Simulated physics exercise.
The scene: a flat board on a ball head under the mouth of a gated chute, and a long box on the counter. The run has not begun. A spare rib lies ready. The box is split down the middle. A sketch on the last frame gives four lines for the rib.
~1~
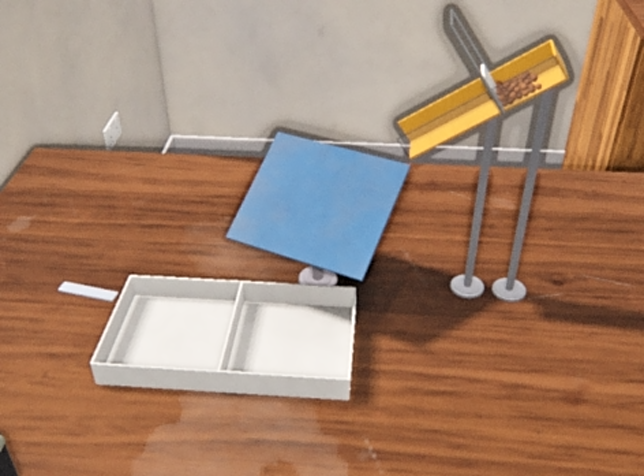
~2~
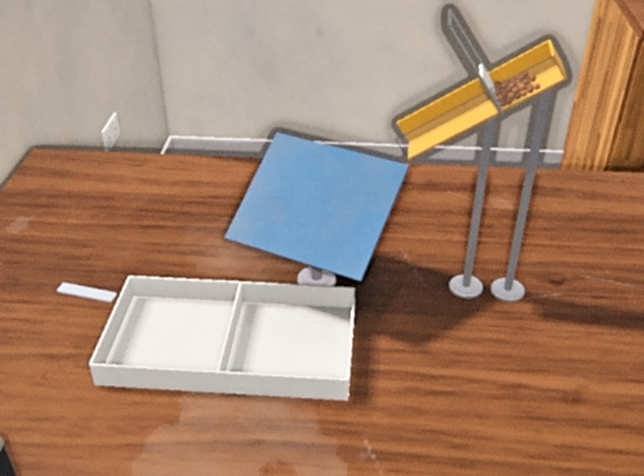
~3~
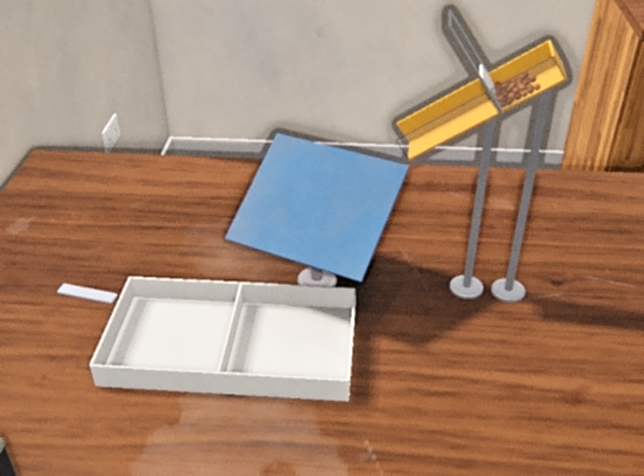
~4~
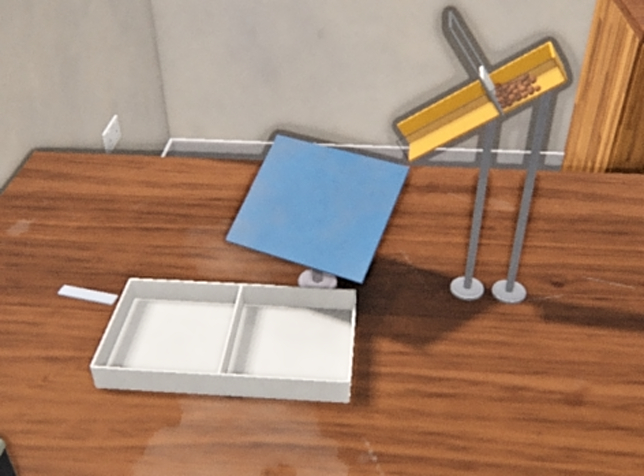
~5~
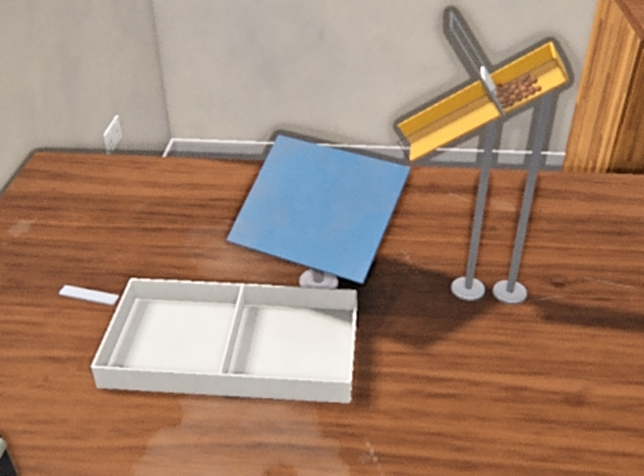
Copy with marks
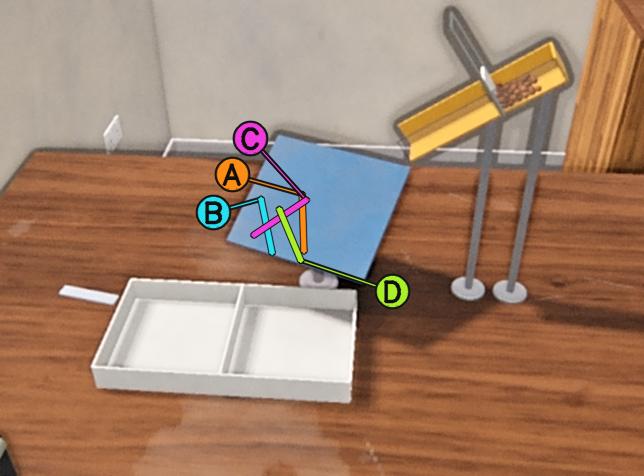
Nothing moved apart from a faint wobble of the view: small brown balls sat behind the gate in a sloping yellow chute, with a tilted blue board and a divided white box on the wooden counter.
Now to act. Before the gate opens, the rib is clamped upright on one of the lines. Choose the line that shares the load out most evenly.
The answer is line C.
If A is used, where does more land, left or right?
Right.
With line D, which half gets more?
The right half.
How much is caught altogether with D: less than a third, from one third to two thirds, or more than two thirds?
It is more than two thirds.
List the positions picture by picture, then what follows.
In the first frame, load behind the gate at (512, 89), cereal balls; lip of the chute at (411, 150), sloping gently.
In the second frame, middle of the board at (316, 202), tilted fairly steeply; middle of its low edge at (290, 258); of its high edge at (340, 148).
In the third frame, front corners of the box at (91, 365) and (348, 380); front end of its middle wall at (218, 373); gate still shut at (484, 76).
In the fourth frame, middle of the load at (511, 91); lip at (410, 153).
In the fifth frame, middle of the load at (512, 91); lip at (411, 153).
On the marked copy, line A from (302, 194) to (303, 251); line B from (261, 199) to (272, 252); line C from (306, 199) to (253, 235); line D from (279, 209) to (300, 260).
For line A, of what is caught, a stray few in the left half, nearly all in the right.
For line B, of what is caught, a small part in the left half, nearly all in the right.
For line C, of what is caught, about half in the left half, about half in the right.
For line D, of what is caught, a stray few in the left half, nearly all in the right.
